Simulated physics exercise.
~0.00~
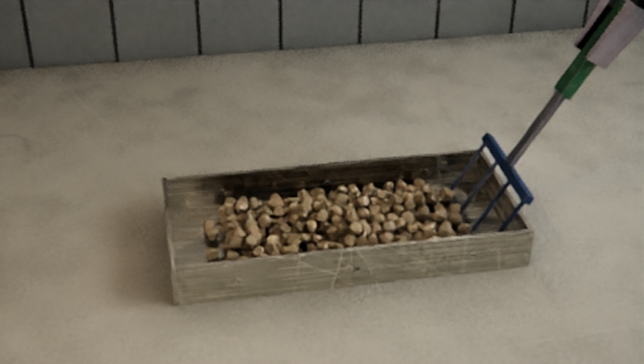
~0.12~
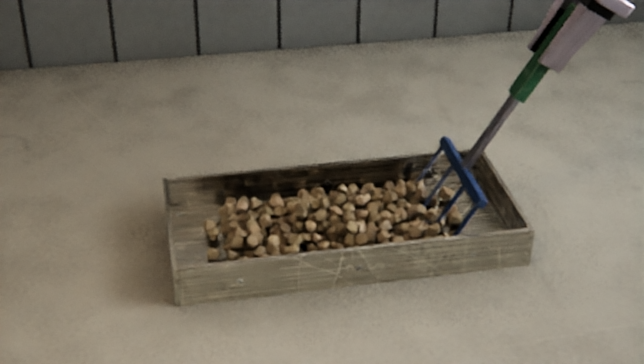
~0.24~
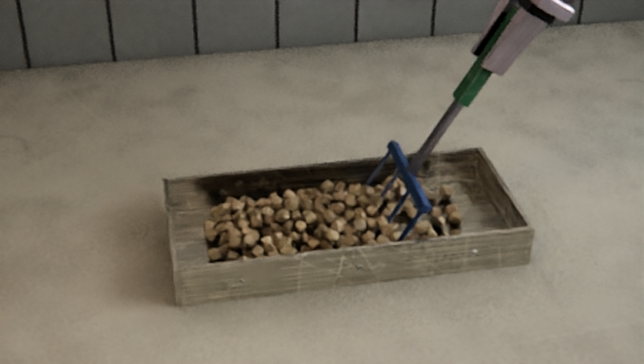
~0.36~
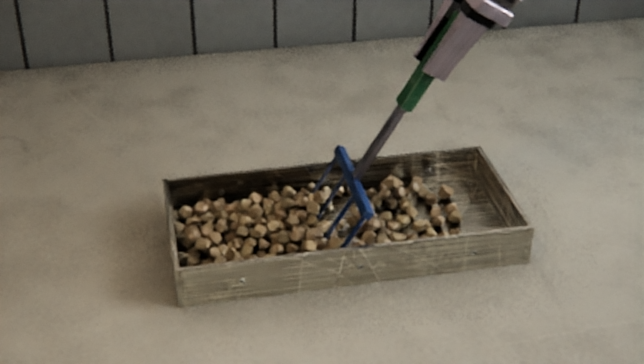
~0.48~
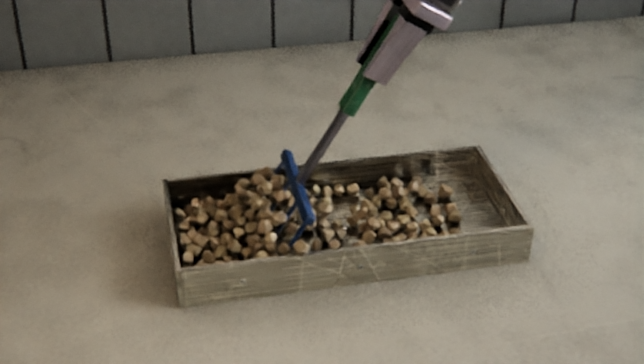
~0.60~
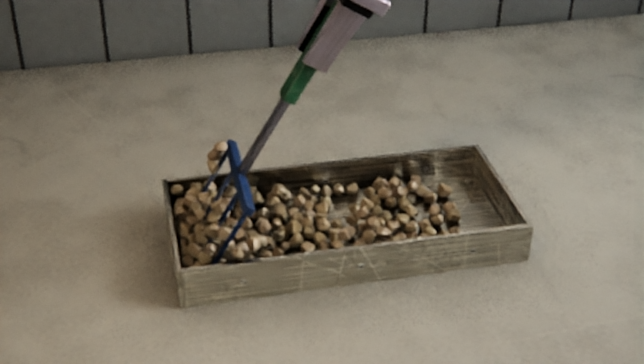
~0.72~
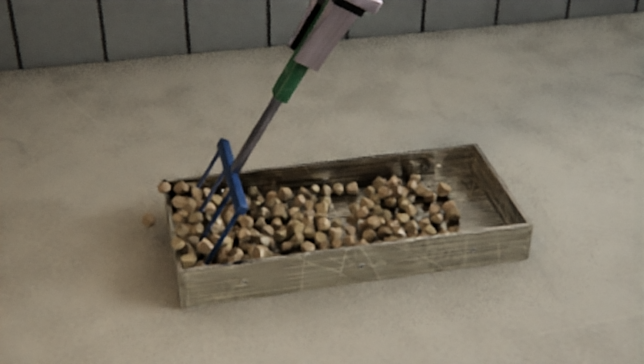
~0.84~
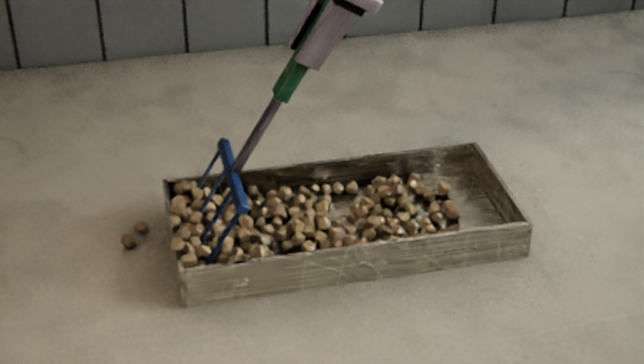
To begin with, a blue fork held by a robotic arm stands at the right end of a weathered rectangular tray filled with small brown pebbles. The fork moves left through the heap, pushing pebbles toward the far left end and leaving the right end of the tray bare. As it nears the left end, the pebbles pile up there, and one rises above the rim beside the fork. The fork then halts, and a couple of pebbles drop over the left edge. They end up on the pale surface beside the tray, while nearly all the others stay inside.
